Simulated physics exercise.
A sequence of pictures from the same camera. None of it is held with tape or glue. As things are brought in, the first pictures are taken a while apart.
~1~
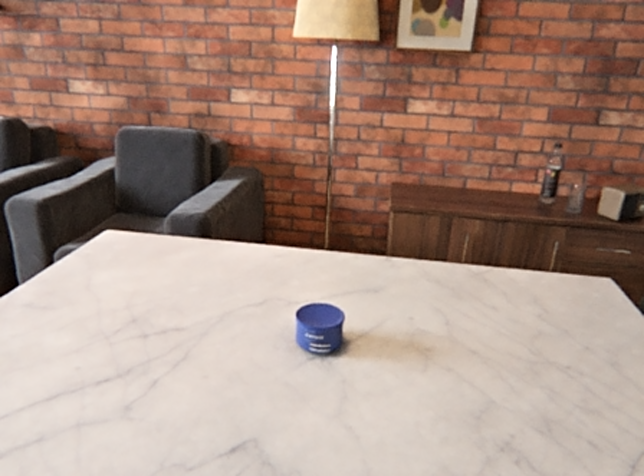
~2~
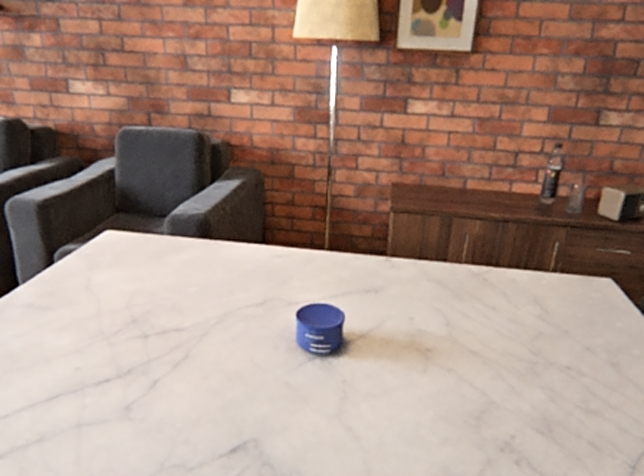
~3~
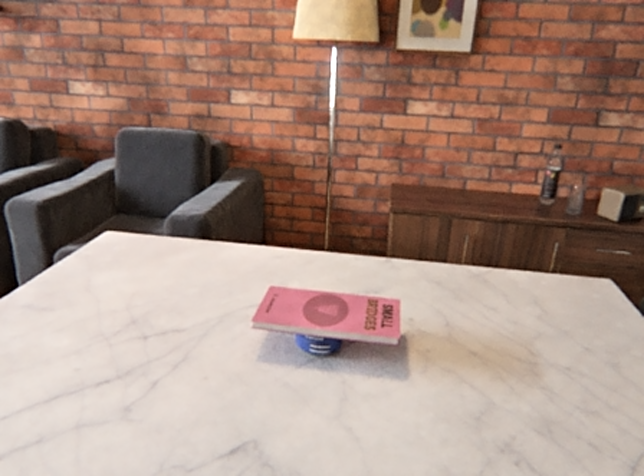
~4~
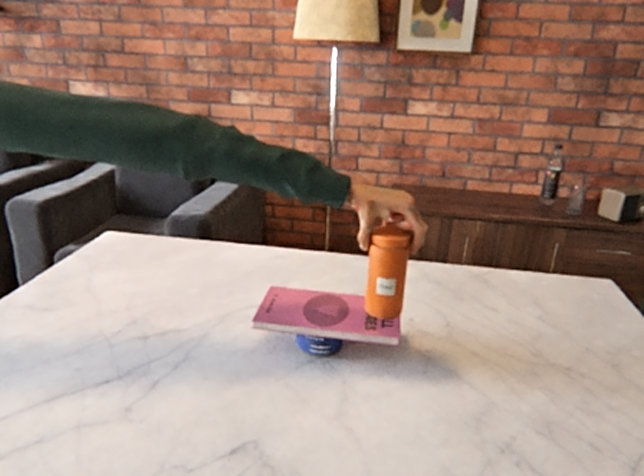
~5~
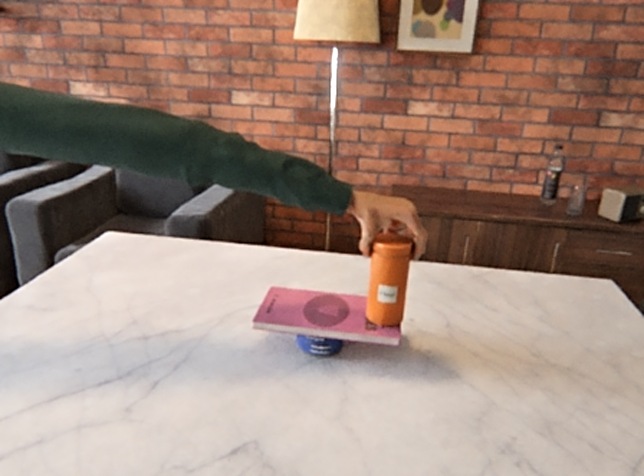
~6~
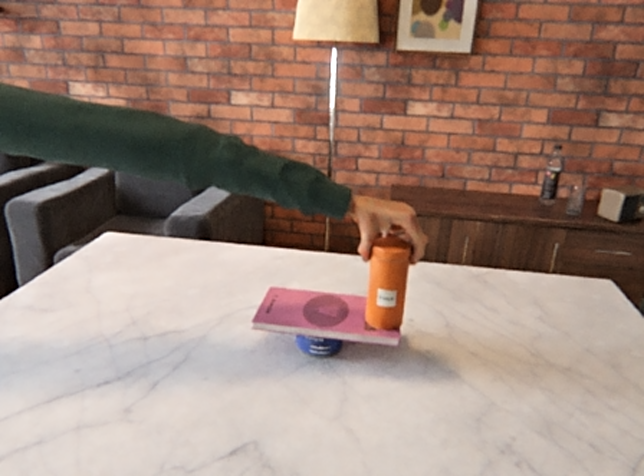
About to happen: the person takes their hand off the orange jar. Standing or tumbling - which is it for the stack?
It will not stand firm.
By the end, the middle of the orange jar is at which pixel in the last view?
Near (441, 324).
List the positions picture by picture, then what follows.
In the first picture, the last thing is not in view yet.
In the second picture, the last thing is not in view yet.
In the third picture, the last thing is not in view yet; pink book (329, 313).
The fourth picture shows still above its spot; orange jar (387, 272); pink book (330, 313).
The fifth picture shows still above its spot; orange jar (389, 279); pink book (330, 314).
The sixth picture shows in place under the hand; orange jar (388, 284); pink book (329, 314).
Then, 0.30 s past the last view, orange jar now fallen; pink book rocked 27° from its first pose.
Then, 0.50 s past the last view, pink book rocked 18° from its first pose.
Then, 0.90 s past the last view, things are still on the move.
Finally, fallen, orange jar; the other 2 still in place. Final places as the last picture's camera would see them, orange jar near (441, 324). The stack comes apart.
